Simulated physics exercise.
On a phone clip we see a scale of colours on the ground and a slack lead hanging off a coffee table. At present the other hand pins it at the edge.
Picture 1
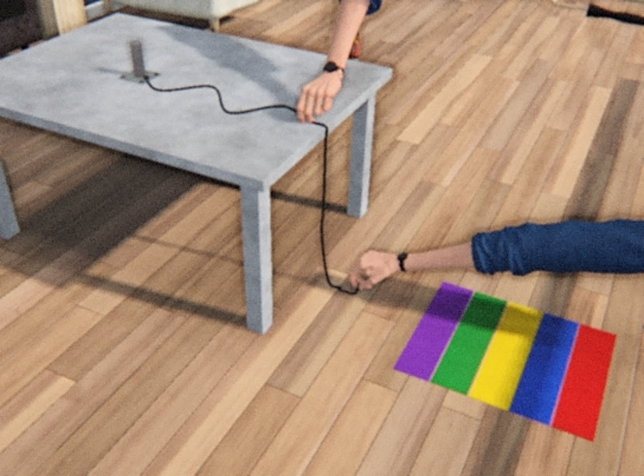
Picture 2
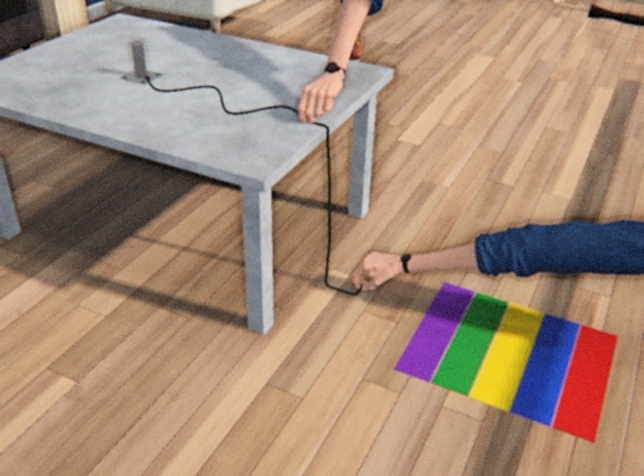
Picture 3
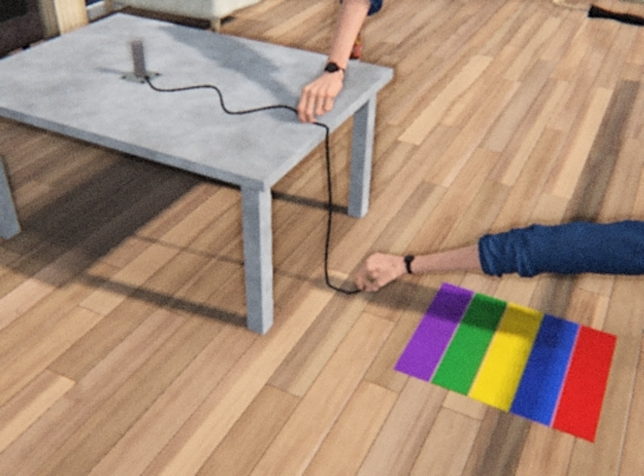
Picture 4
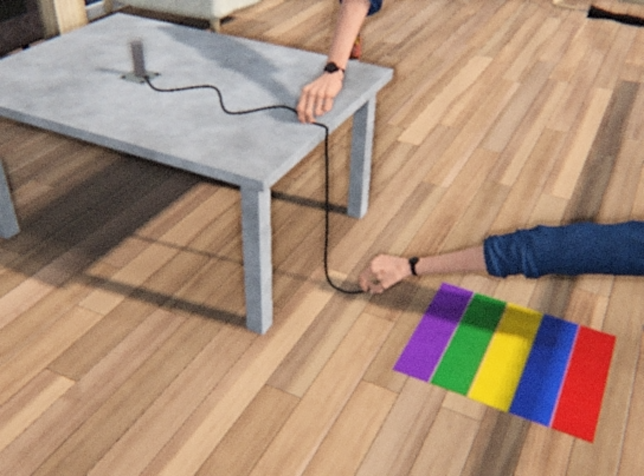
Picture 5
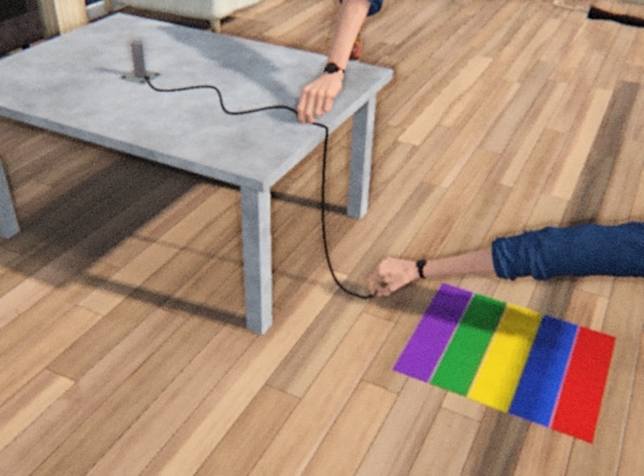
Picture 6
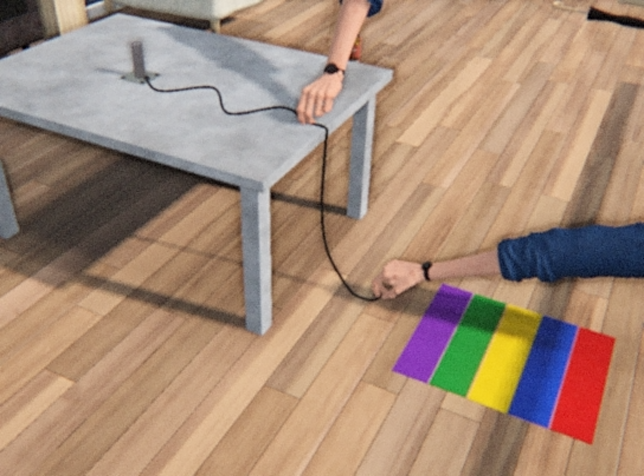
The footage shows one hand pressing a dark, slack cord against the edge of a grey table while another hand, low near the wooden floor, draws its hanging end slightly rightward beside purple, green, yellow, blue and red stripes.
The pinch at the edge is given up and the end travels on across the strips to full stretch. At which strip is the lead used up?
At the blue one.
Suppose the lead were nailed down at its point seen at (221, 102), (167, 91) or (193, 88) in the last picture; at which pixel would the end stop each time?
It would sit near (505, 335) the first time, (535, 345) the second and (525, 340) the third.
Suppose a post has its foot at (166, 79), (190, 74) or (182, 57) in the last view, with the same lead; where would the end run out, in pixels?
In pixels, the answers are (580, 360), (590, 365) and (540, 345).
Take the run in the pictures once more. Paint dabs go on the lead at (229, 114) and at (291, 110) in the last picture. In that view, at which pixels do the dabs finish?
(277, 113) and (334, 138), roughly.
Early on, end near (483, 329); over green.
Midway, end near (521, 341); over yellow.
At the end of the slack, end near (545, 349); over blue. The end stops over the blue strip.
